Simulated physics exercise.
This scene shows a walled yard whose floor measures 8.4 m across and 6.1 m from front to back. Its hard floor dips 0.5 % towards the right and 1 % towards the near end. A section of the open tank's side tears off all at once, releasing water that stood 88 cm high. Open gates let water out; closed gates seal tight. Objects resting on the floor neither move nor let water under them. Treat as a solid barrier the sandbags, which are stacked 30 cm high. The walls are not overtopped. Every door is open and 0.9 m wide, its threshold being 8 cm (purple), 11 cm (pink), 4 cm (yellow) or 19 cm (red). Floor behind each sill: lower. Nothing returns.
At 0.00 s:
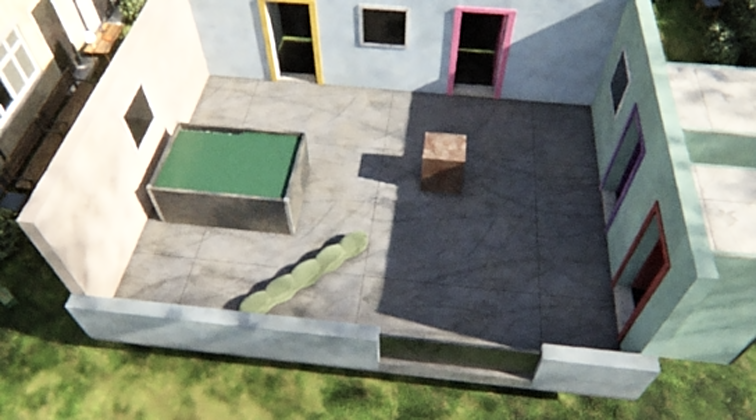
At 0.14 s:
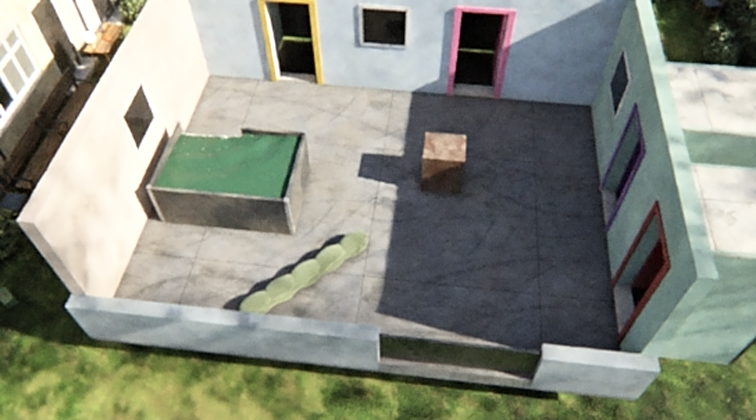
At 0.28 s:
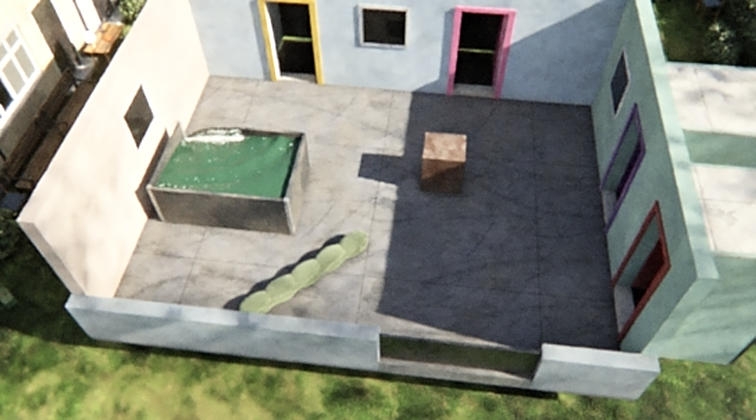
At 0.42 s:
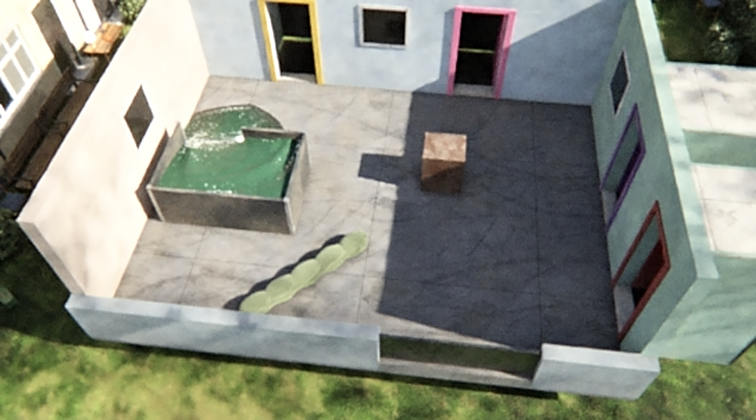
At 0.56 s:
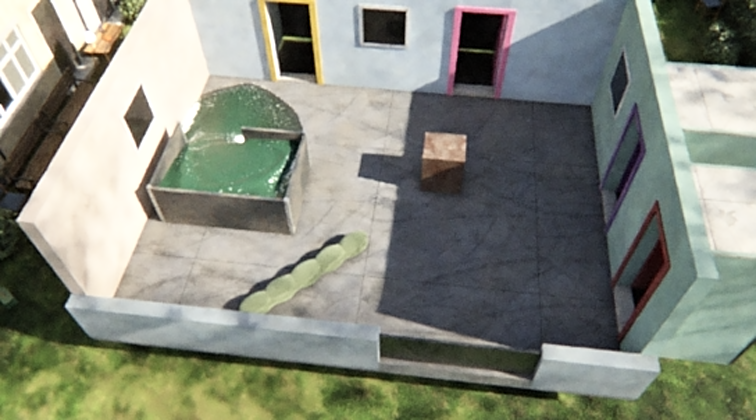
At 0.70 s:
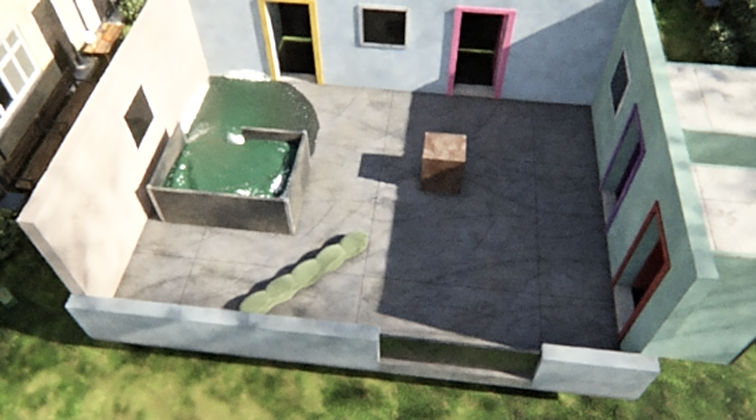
In the video, green water sits still in an open tank inside a walled yard with a brown block and a row of sandbags, then churns and pours out the tank's far side, spreading across the floor behind it.
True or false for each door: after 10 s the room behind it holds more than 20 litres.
Purple door: True; pink door: False; yellow door: True; red door: False.
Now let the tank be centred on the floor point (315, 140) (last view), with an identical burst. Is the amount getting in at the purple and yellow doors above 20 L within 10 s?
Then: Purple below, yellow past it.
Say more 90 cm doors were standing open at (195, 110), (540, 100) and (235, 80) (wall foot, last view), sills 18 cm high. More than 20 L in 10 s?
In sequence the answers are more than that, less than that and more than that.
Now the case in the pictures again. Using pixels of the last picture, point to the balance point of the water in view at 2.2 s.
The water is centred near (246, 149).
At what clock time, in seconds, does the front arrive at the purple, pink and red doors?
Arrival times: Purple 4.0 seconds, pink 2.4 seconds, red 5.0 seconds.
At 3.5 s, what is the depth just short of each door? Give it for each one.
Door by door in cm, purple shows 0, pink shows 6, yellow shows 16, red shows 0.
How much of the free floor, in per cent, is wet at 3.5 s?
Close to 45 in a hundred.
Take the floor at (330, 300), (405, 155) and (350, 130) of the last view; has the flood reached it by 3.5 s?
Respectively: Was missed, got hit, got hit.
After 1.4 s water covers 15 % of the floor and is deepest (68 cm) near (216, 80); purple door not reached, pink door not reached, yellow door 22 cm at the sill, 49 L in, red door not reached.
After 2.2 s water covers 15 % of the floor and is deepest (50 cm) near (224, 80); purple door not reached, pink door not reached, yellow door 20 cm at the sill, 150 L in, red door not reached.
After 3.5 s water covers 45 % of the floor and is deepest (29 cm) near (239, 82); purple door not reached, pink door 6 cm at the sill, 0 L in, yellow door 16 cm at the sill, 246 L in, red door not reached.
After 6.0 s water covers 70 % of the floor and is deepest (18 cm) near (574, 159); purple door 13 cm at the sill, 34 L in, pink door 4 cm at the sill, 0 L in, yellow door 12 cm at the sill, 339 L in, red door 5 cm at the sill, 0 L in.
After 10.0 s water covers 90 % of the floor and is deepest (18 cm) near (617, 375); purple door 10 cm at the sill, 61 L in, pink door 3 cm at the sill, 0 L in, yellow door 6 cm at the sill, 390 L in, red door 10 cm at the sill, 0 L in.
